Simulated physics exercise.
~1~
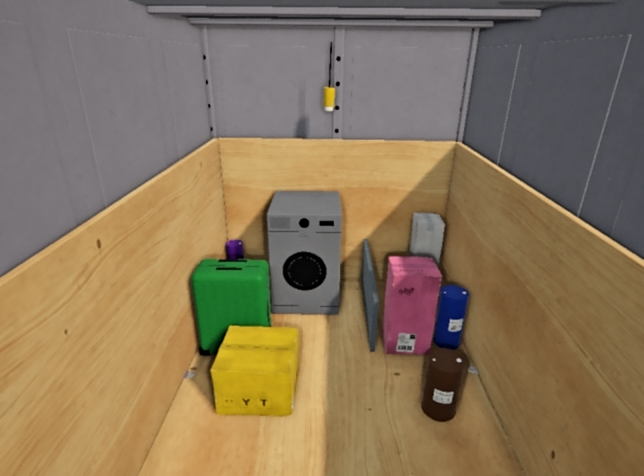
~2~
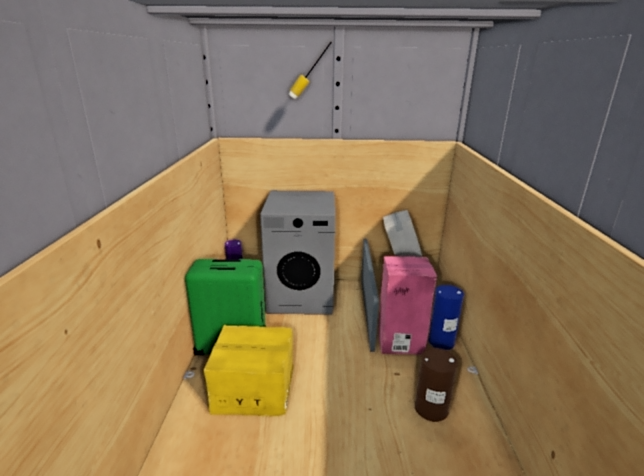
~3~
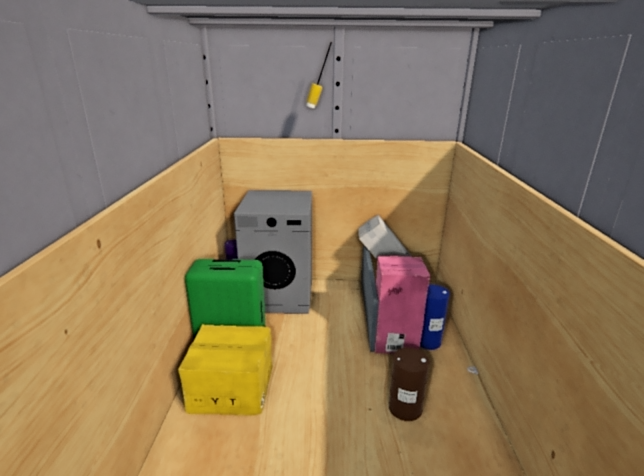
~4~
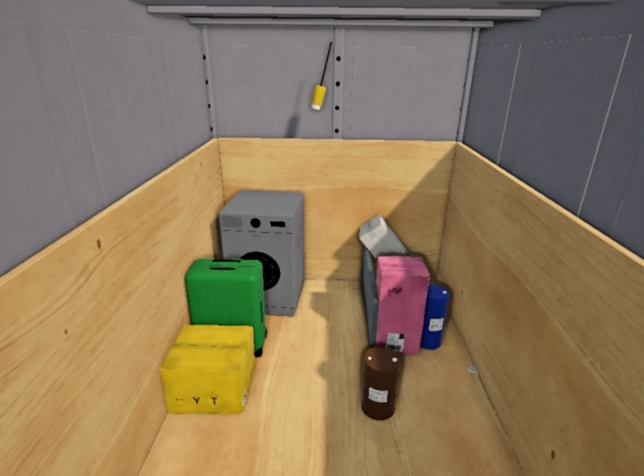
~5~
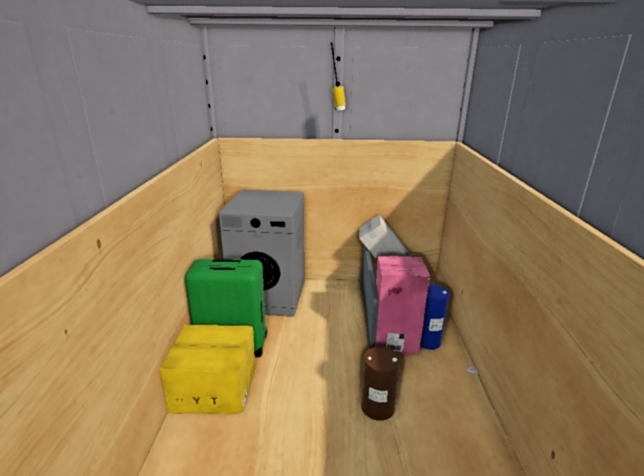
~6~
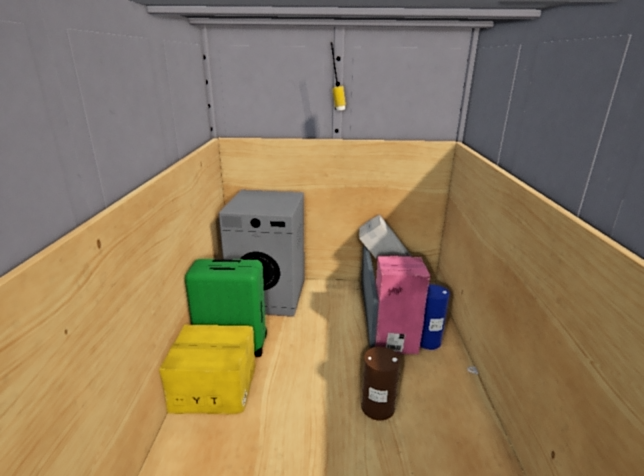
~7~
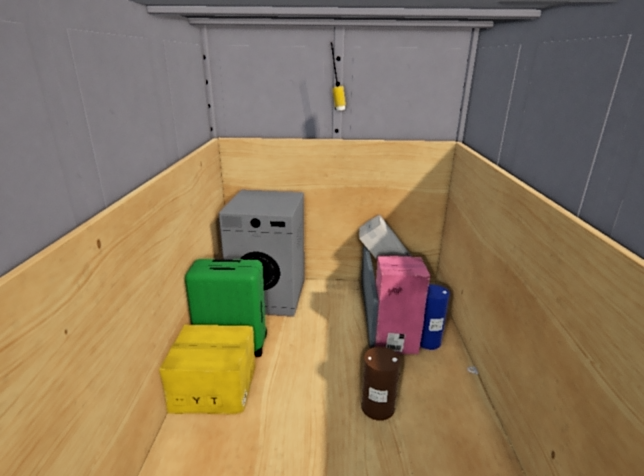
In this clip, a hanging yellow lamp swings as a grey appliance, yellow box and brown canister slide left across a wood-lined load bay, while a white box tips left behind a pink box; everything then settles, with the white box still leaning and the green case upright.
